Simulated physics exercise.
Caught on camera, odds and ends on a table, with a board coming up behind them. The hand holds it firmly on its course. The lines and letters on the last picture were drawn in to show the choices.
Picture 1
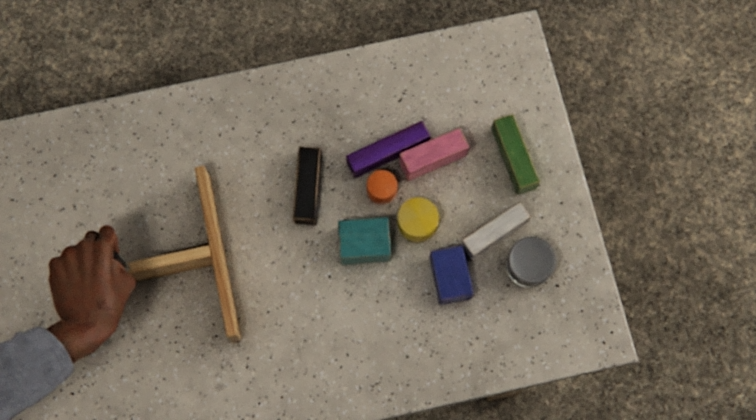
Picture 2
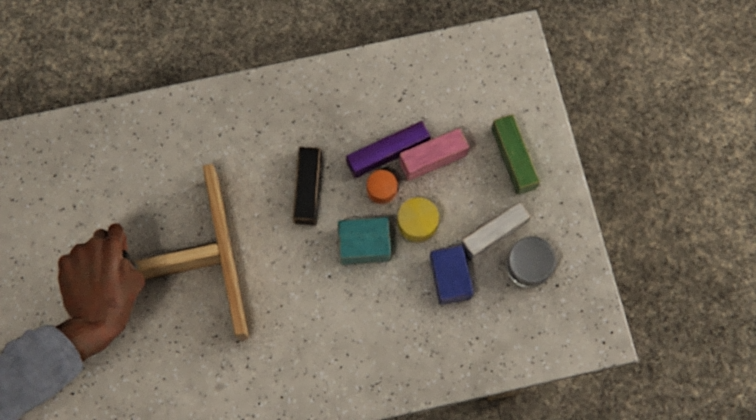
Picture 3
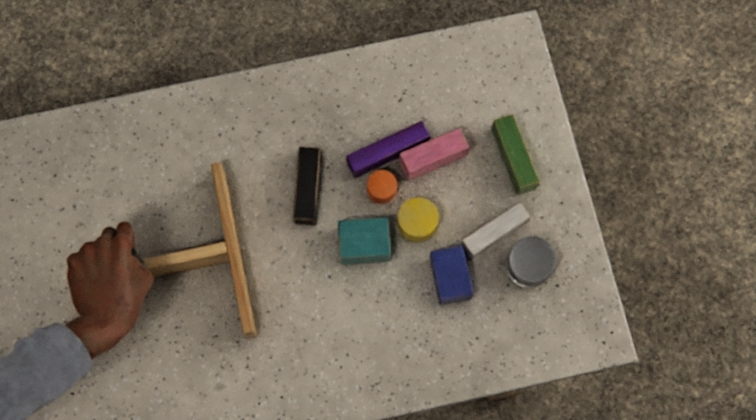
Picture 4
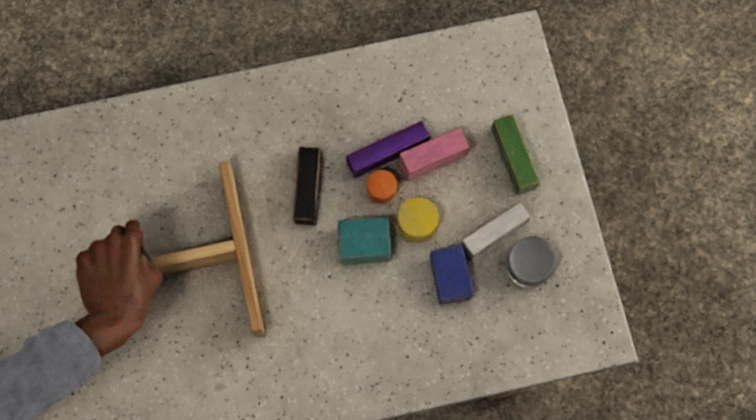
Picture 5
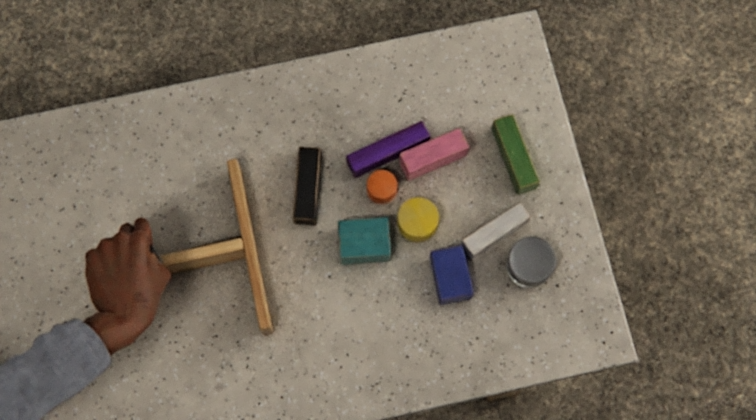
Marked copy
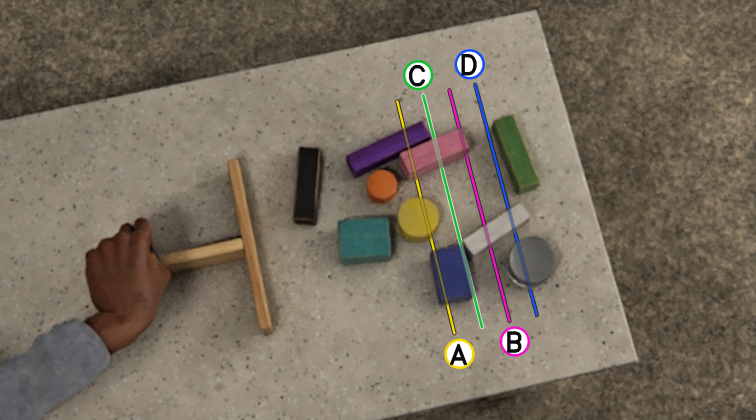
A wooden board on a handle, gripped by a hand in a grey sleeve, slides slowly a short way right across the speckled table toward the black stick, while the colored blocks, bars and round tins all stay still.
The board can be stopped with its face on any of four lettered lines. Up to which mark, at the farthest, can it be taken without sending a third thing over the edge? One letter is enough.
It should halt at D.
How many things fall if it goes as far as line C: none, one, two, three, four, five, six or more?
The count is none.
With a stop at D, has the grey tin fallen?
By then, no.
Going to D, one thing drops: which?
The green bar.
On the marked copy, A at (425, 214); B at (479, 202); C at (452, 208); D at (505, 196).
With D. Early on, board (341, 222); purple stick (396, 147); black stick (347, 177).
Further on, board (434, 202); green bar (530, 150); yellow tin (507, 197).
At the end, board (504, 187); green bar over the edge; yellow tin (576, 184); one fallen.
As for the rest, A is within the limit but short; B is within the limit but short; C is within the limit but short.
